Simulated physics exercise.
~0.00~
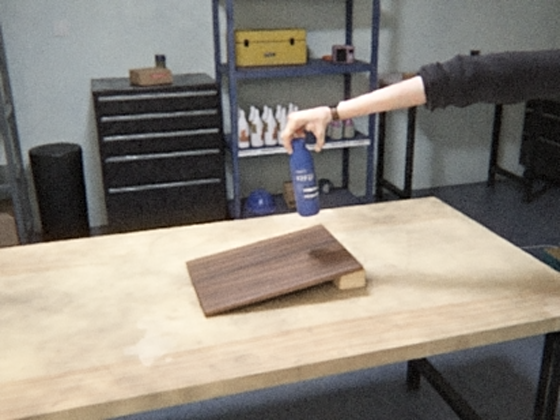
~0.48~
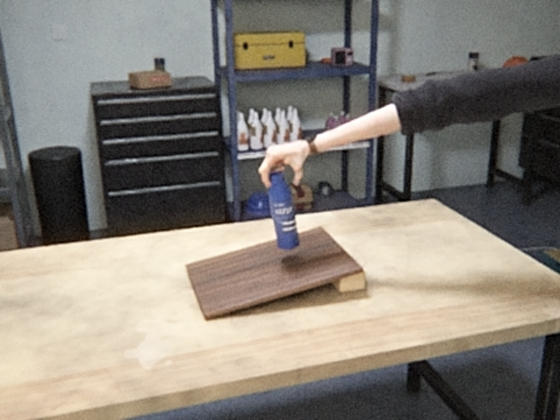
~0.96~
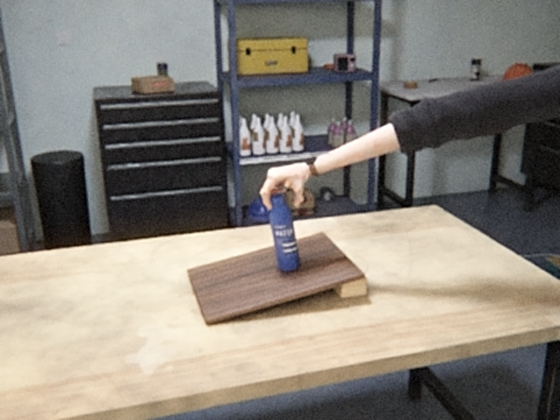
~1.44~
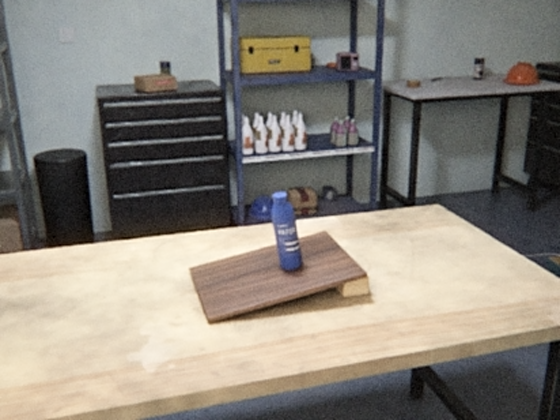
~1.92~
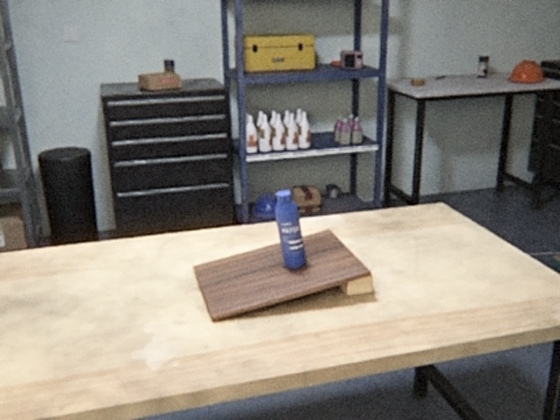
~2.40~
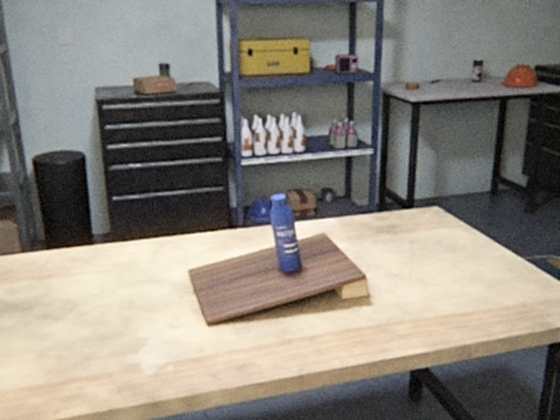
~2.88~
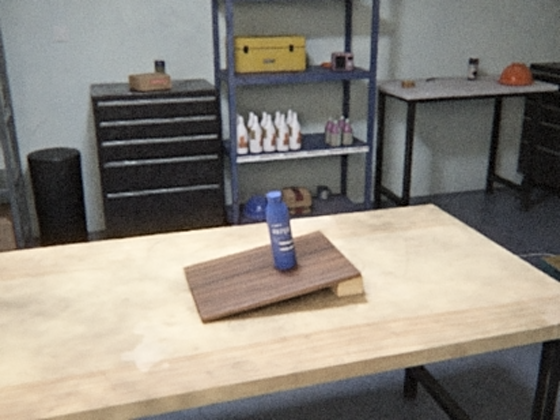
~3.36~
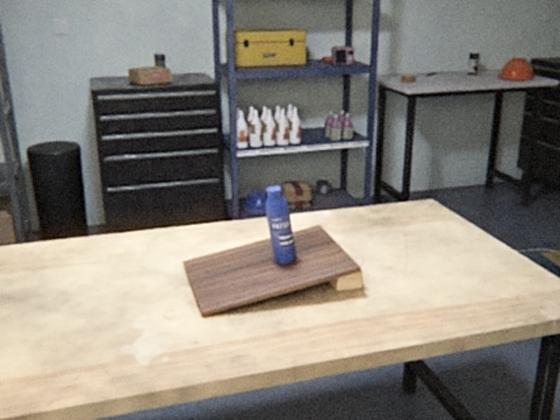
A blue bottle hangs from a hand reaching in from the right, above a dark brown board tilted on a small wooden block on a pale workbench. The slightly swaying view looks down across a workshop, with black drawers on the left, a blue shelf holding a yellow toolbox and white bottles behind, and another table at the right. The hand moves the bottle left and lowers it onto the sloping board. It then lets go and withdraws out of view. The bottle stays where it was set, leaning slightly, and remains at rest on the unmoving board.
